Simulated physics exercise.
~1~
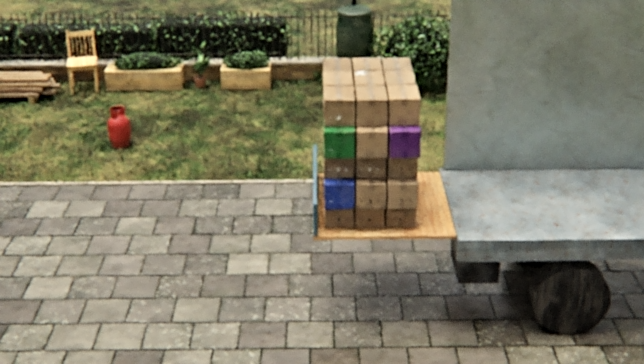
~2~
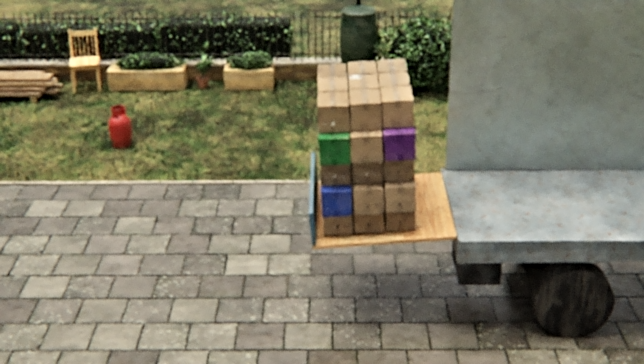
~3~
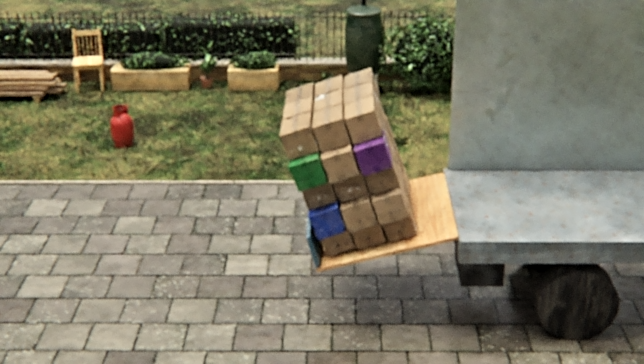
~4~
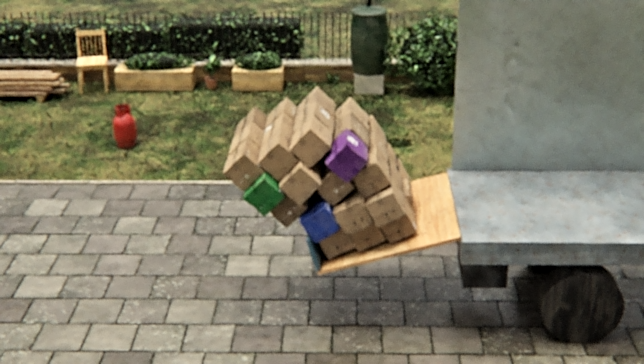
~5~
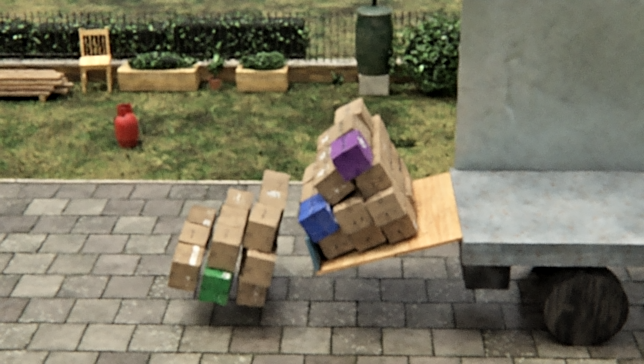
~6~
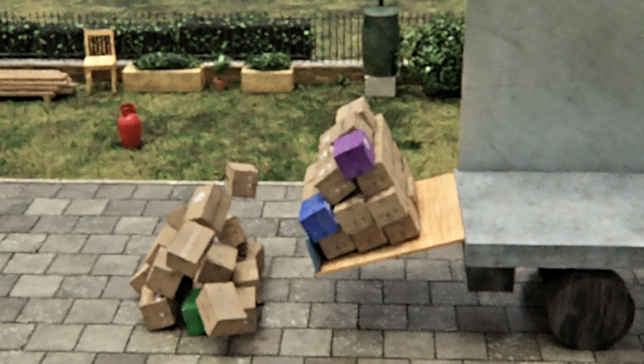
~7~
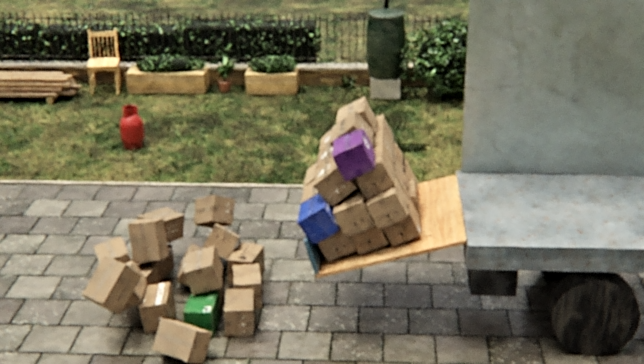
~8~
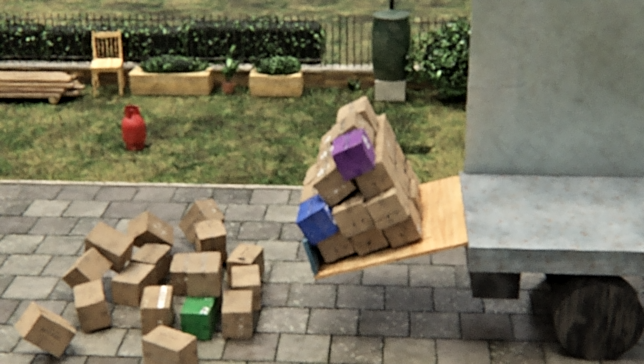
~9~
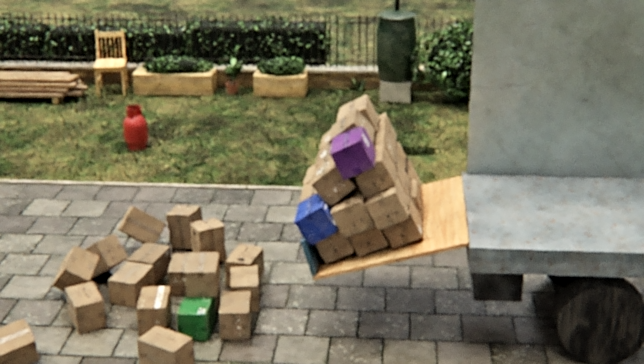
In this clip, a wooden platform behind a lorry tilts down to the left and its stack of cartons leans; many, including the green one, tumble onto the paving and scatter, while the purple and blue cartons stay aboard with the rest in a slanted heap.
